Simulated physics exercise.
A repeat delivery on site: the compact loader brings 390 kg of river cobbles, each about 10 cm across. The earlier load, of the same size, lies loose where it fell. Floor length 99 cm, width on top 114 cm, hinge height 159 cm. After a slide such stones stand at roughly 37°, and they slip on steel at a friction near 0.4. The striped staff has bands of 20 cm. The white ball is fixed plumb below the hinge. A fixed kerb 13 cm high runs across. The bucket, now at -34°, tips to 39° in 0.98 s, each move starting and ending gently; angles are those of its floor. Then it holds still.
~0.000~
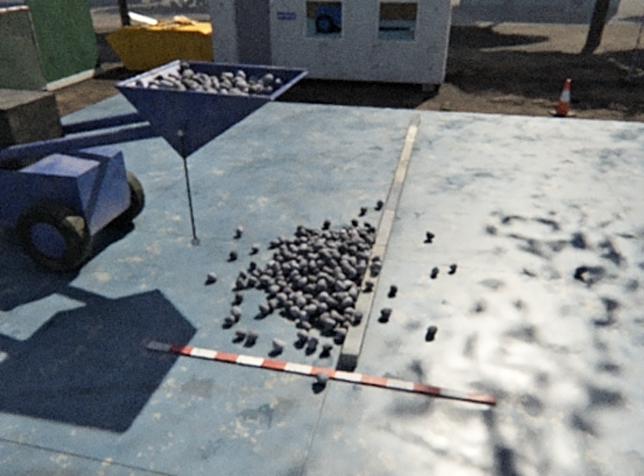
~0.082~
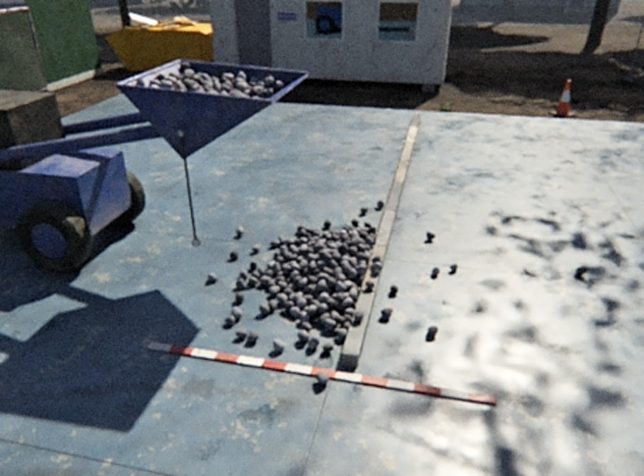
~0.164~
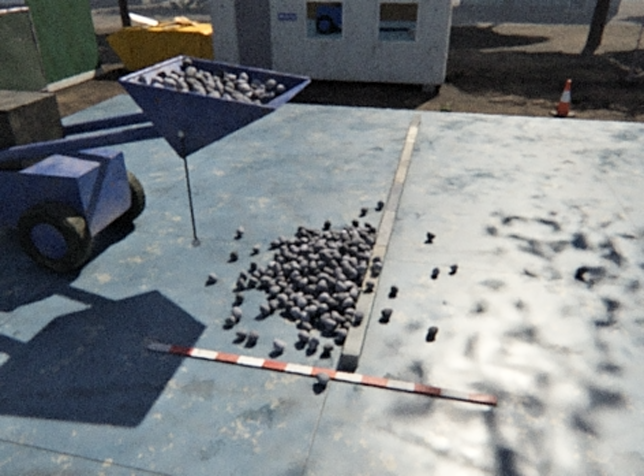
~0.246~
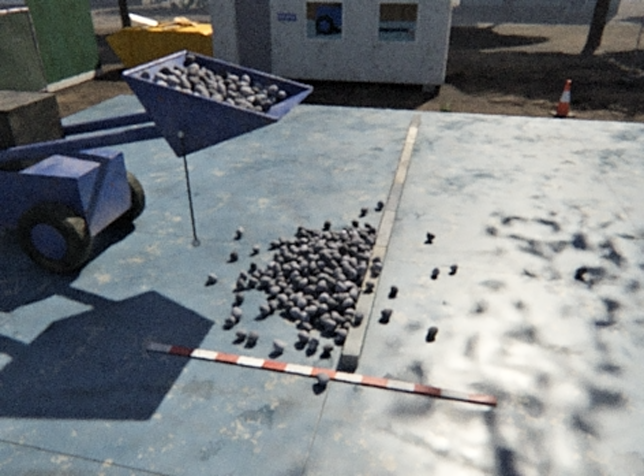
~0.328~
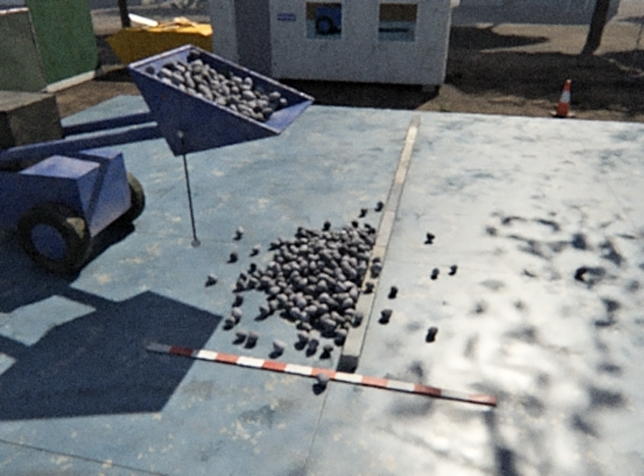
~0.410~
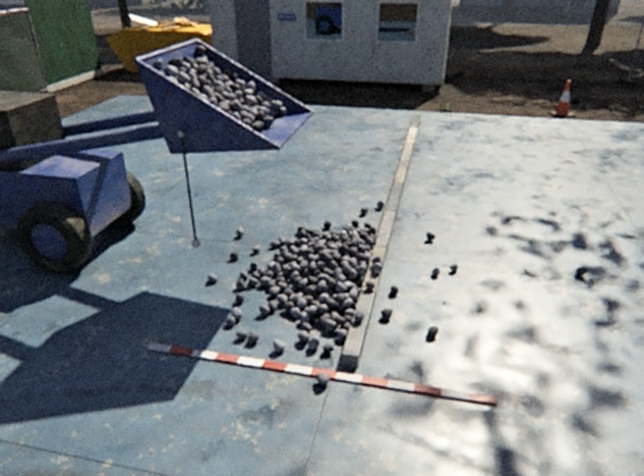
Blue loader bucket full of rounded stones tilting steadily forward, its right edge lowering, beside a loose stone pile on sunlit paving.
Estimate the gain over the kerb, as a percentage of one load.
About 6 per cent.
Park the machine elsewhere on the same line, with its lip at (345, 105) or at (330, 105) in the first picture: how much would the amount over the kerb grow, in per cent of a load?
First some 80, then 60 per cent.
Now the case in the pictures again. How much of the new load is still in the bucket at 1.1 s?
Roughly 70 per cent is still inside.
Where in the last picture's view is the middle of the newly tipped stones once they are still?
Near (321, 259).
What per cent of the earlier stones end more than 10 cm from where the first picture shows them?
Roughly 15 per cent of them.
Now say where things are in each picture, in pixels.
Lip at (271, 99), floor tilted -34°, highest stones at (194, 77). The earlier load is highest near (336, 251), 24 cm above ground level, 98 % on this side of the kerb, 2 % over the kerb, in the first picture.
The bucket is at -33°, its lip at (272, 102); the top of the load is at (183, 76); the stones move at 0.1 m/s on average, in the second picture.
The bucket is at -29°, its lip at (275, 110); the top of the load is at (185, 74); the stones move at 0.3 m/s on average, in the third picture.
The bucket is at -22°, its lip at (277, 121); the top of the load is at (187, 70); the stones move at 0.4 m/s on average, in the fourth picture.
The bucket is at -15°, its lip at (279, 134); the top of the load is at (191, 66); the stones move at 0.4 m/s on average, in the fifth picture.
Lip at (279, 149), floor tilted -6°, highest stones at (197, 62); the stones move at 0.5 m/s on average, in the sixth picture.
After 0.7 s the floor is at 28°; in per cent of one load, 100 in the bucket, 98 on this side of the kerb, 2 over the kerb; the foremost stones are at (438, 279).
After 1.1 s the floor is at 39°; in per cent of one load, 72 in the bucket, 126 on this side of the kerb, 2 over the kerb; the foremost stones are at (438, 279).
After 1.4 s the floor is at 39°; in per cent of one load, 17 in the bucket, 181 on this side of the kerb, 2 over the kerb; the foremost stones are at (438, 279).
After 4.2 s the floor is at 39°; in per cent of one load, 0 in the bucket, 192 on this side of the kerb, 8 over the kerb; the foremost stones are at (475, 280). Net gain over the kerb, 6.
